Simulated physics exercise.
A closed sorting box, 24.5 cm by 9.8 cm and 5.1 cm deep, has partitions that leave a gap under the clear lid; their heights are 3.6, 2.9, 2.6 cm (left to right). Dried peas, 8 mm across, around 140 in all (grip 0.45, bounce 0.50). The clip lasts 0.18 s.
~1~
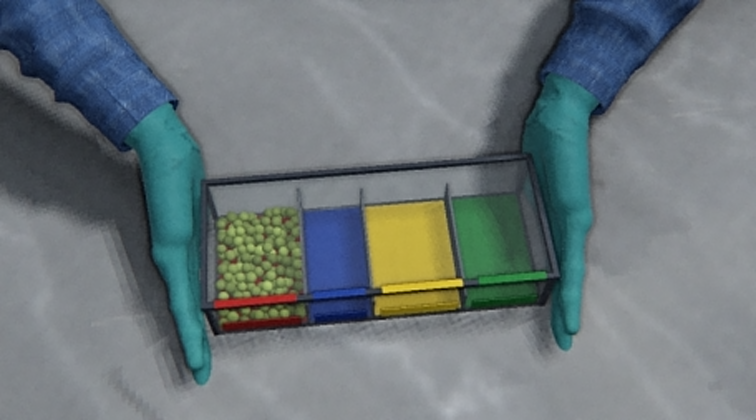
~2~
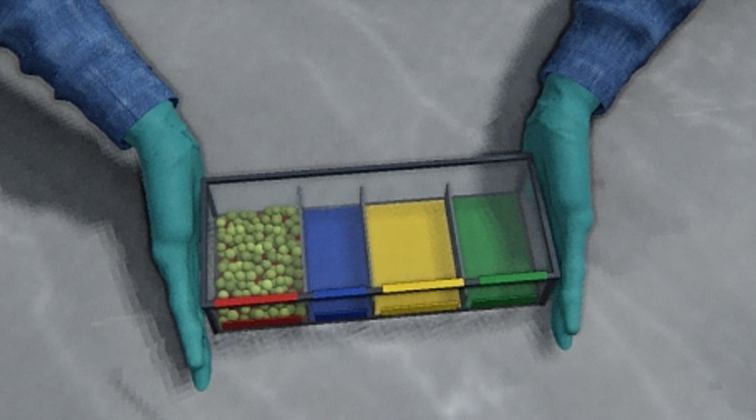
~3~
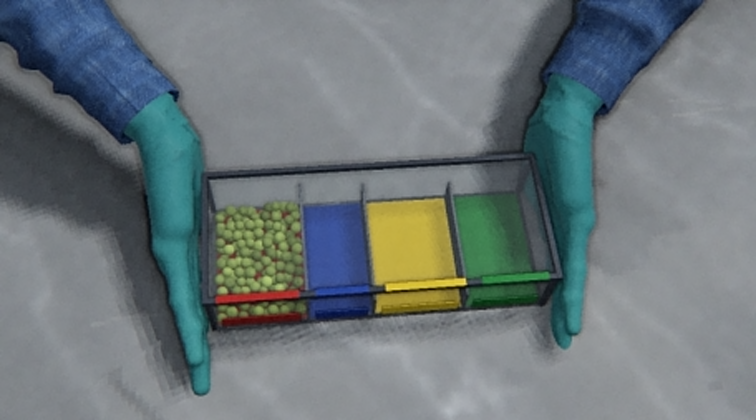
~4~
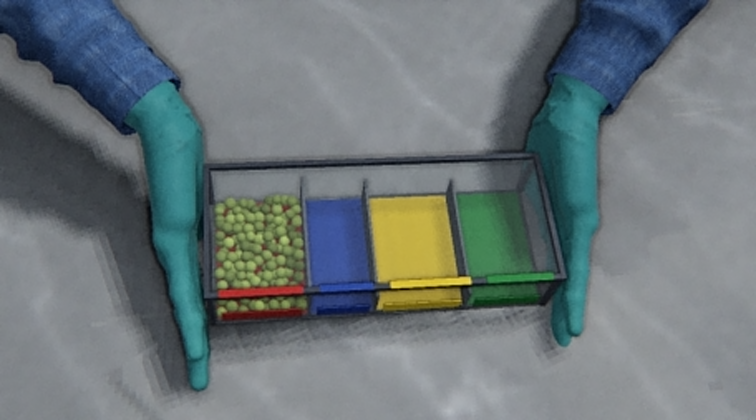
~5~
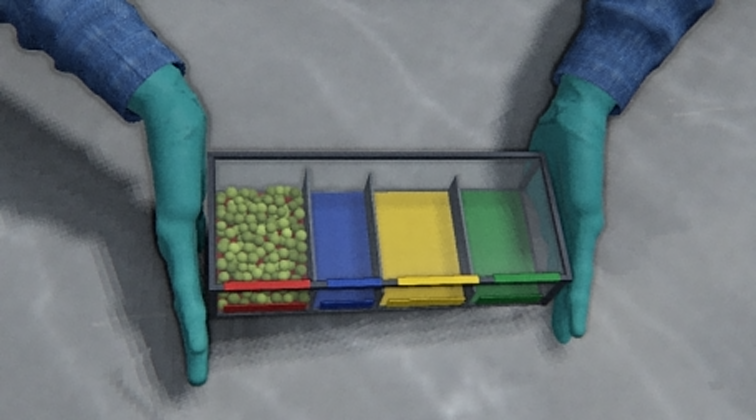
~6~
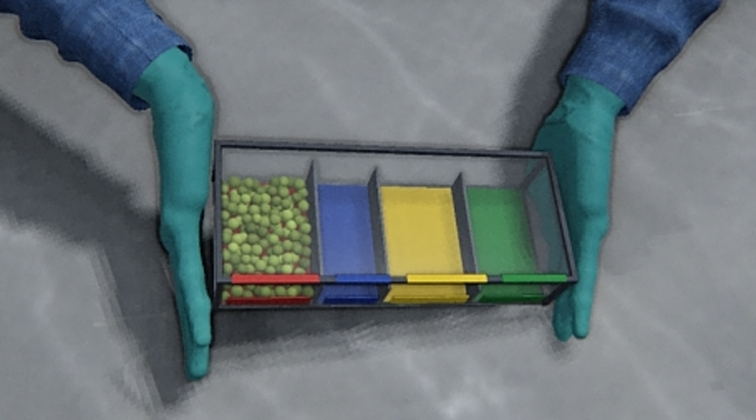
Above a grey surface, gloved hands slowly tilt a clear box, peas staying in its red-marked left section.
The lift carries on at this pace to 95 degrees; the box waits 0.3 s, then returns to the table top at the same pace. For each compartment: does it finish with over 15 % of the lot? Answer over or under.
Red over, blue under, green over, yellow under.
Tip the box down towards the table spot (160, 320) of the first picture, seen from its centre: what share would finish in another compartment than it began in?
Some 0 per cent.
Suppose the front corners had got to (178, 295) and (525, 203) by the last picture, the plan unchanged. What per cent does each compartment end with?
Red 100, blue 0, green 0, yellow 0.
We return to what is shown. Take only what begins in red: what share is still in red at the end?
Some 70 per cent.
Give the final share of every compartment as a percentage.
Red 70, blue 5, green 20, yellow 0.
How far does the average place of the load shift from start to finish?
Some 5.5 cm.
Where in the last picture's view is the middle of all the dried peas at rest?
Near (290, 286).
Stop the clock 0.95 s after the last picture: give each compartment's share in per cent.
Red 80, blue 0, green 5, yellow 10.
Then, 0.95 s after the last picture, tilt 95 degrees; red 80 %, green 5 %, yellow 10 %.
Then, 1.58 s after the last picture, tilt 50 degrees; red 75 %, green 20 %.
Then, 2.25 s after the last picture, tilt 0 degrees; red 70 %, blue 5 %, green 20 %.
In the end, red 70 %, blue 5 %, green 20 %, yellow 0 %.
